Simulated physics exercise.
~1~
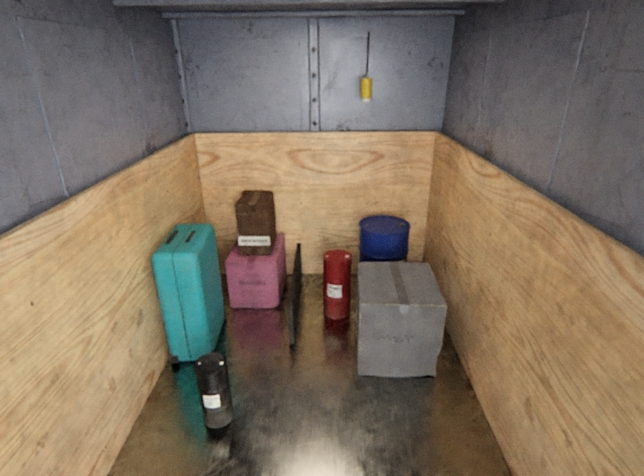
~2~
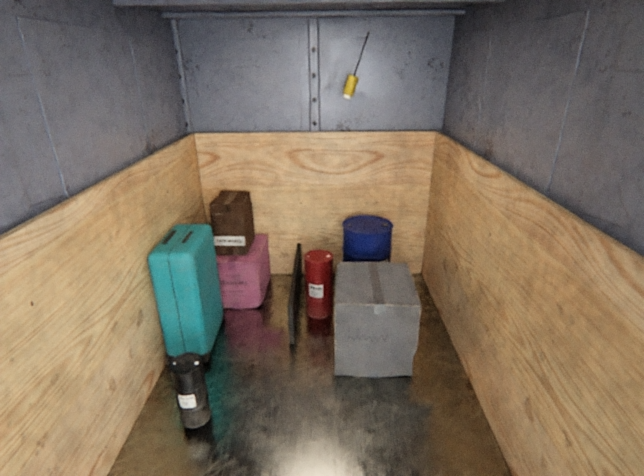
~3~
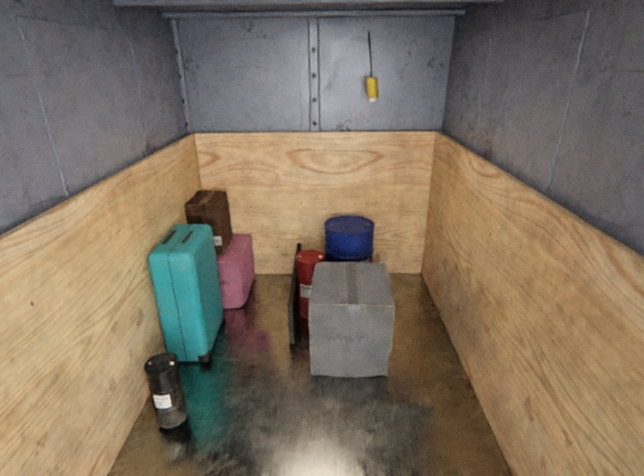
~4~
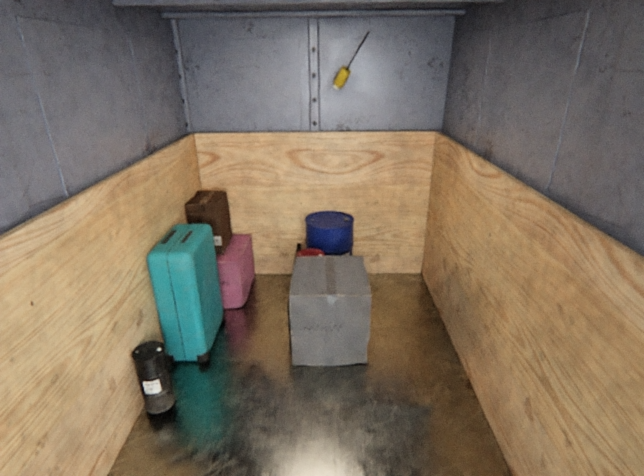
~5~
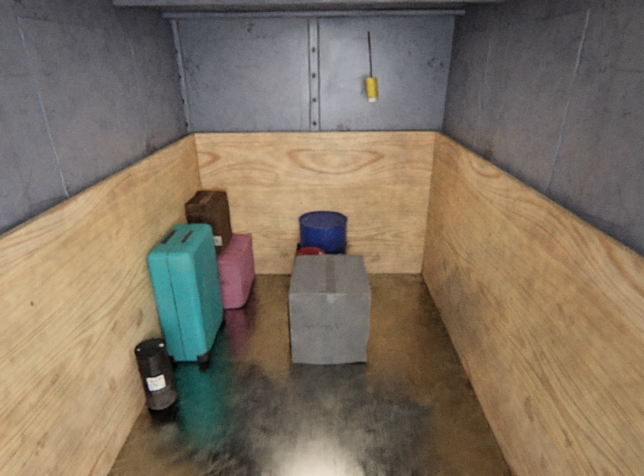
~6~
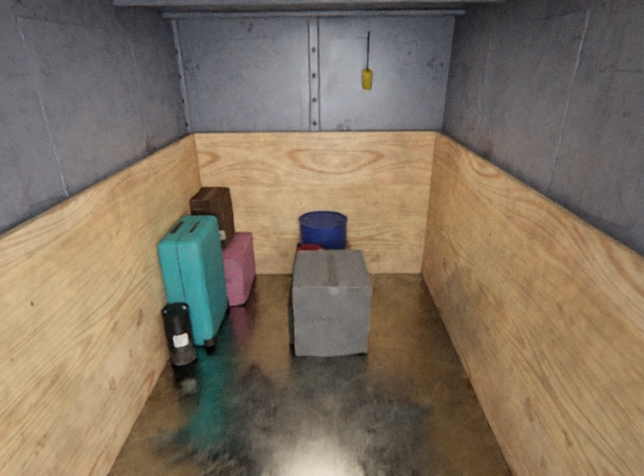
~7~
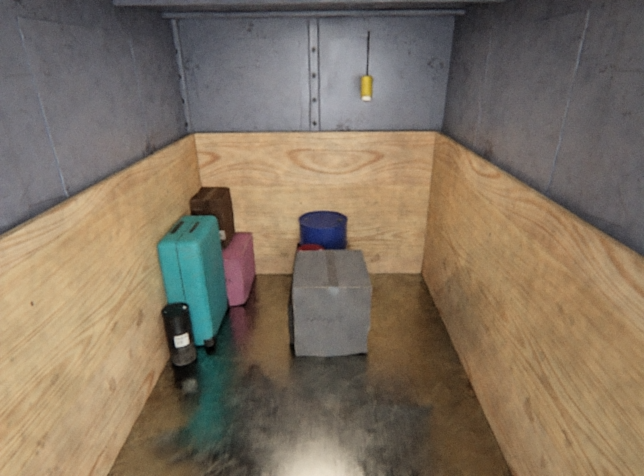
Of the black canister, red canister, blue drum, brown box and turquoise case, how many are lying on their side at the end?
None of them are lying on their side at the end. All five are still upright, though the red canister is mostly hidden behind the grey box.
